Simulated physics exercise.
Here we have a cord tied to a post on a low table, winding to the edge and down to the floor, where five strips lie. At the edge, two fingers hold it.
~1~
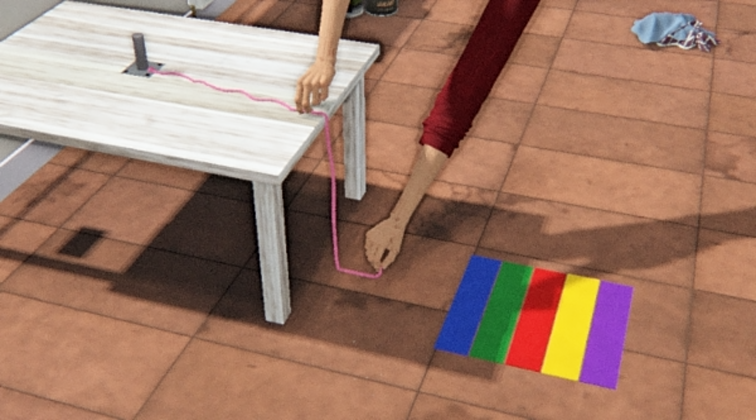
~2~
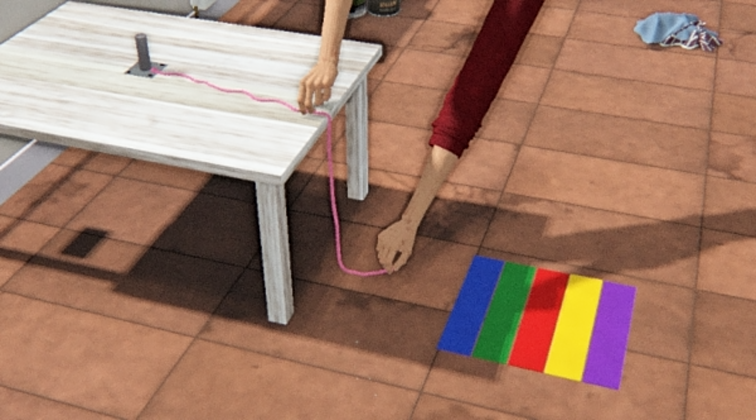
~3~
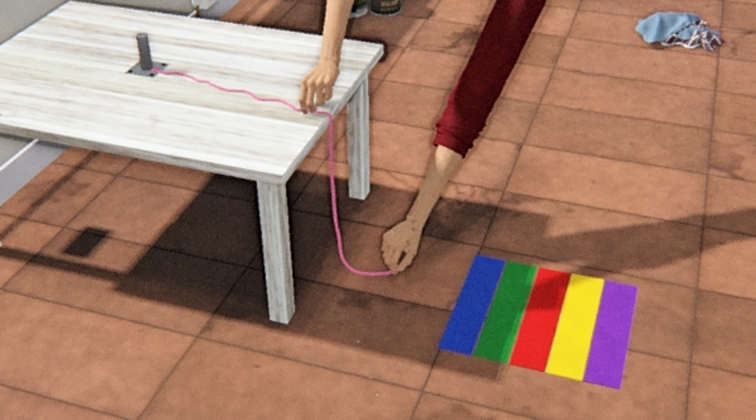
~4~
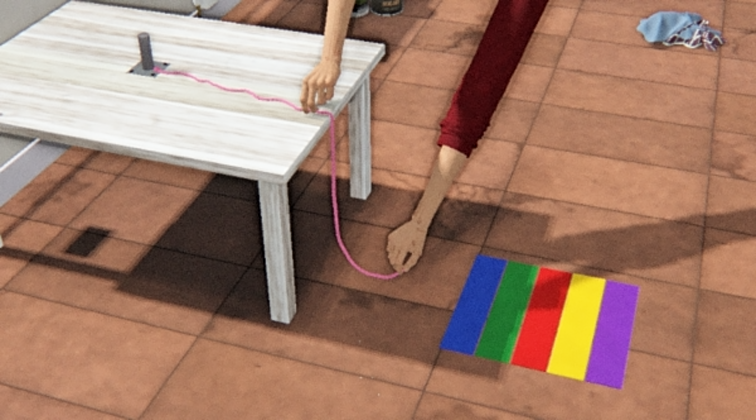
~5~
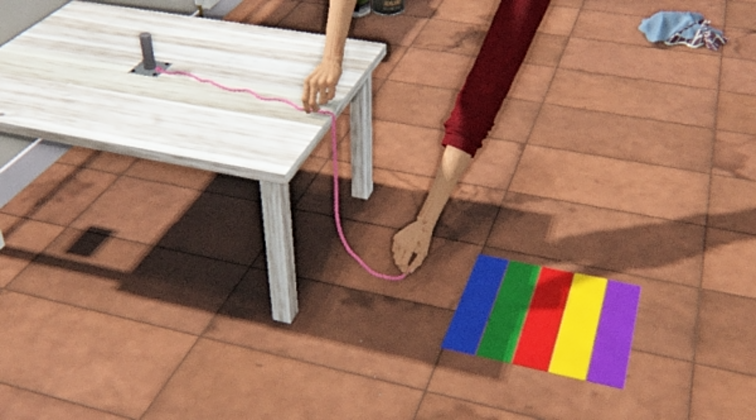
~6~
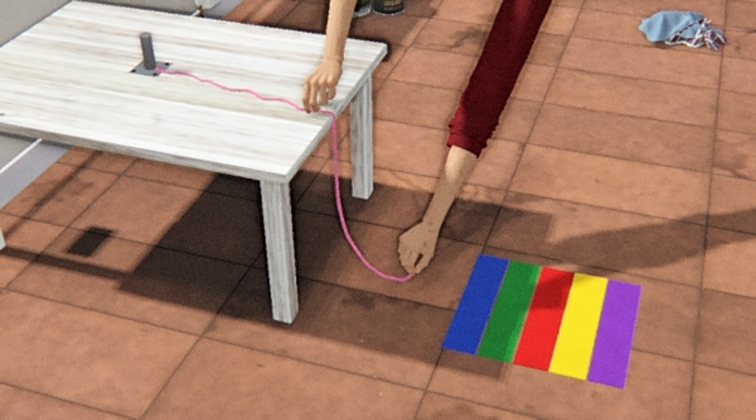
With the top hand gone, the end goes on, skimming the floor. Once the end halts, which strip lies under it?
The green strip lies under it.
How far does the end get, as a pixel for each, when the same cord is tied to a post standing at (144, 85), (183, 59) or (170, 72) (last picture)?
Approximate pixels in order: (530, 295), (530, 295), (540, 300).
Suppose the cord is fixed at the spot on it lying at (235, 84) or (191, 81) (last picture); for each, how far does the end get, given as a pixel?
(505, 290), then (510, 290).
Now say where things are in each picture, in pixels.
End (381, 267); blue (457, 333); green (493, 341); red (528, 349); yellow (564, 357); purple (601, 365), in the first picture.
End (393, 270); cord through (179, 75) (232, 91) (290, 107) (329, 144) (334, 205) (340, 262), in the second picture.
End (398, 270), in the third picture.
End (403, 270); cord through (182, 74) (235, 91) (292, 106) (333, 143) (335, 204) (350, 261), in the fourth picture.
End (408, 271), in the fifth picture.
End (414, 272); cord through (183, 74) (237, 90) (294, 105) (335, 143) (339, 204) (363, 260), in the sixth picture.
Early on, end near (455, 280); short of the strips.
Midway, end near (490, 288); over blue.
At the end of the slack, end near (512, 292); over green. Over green.
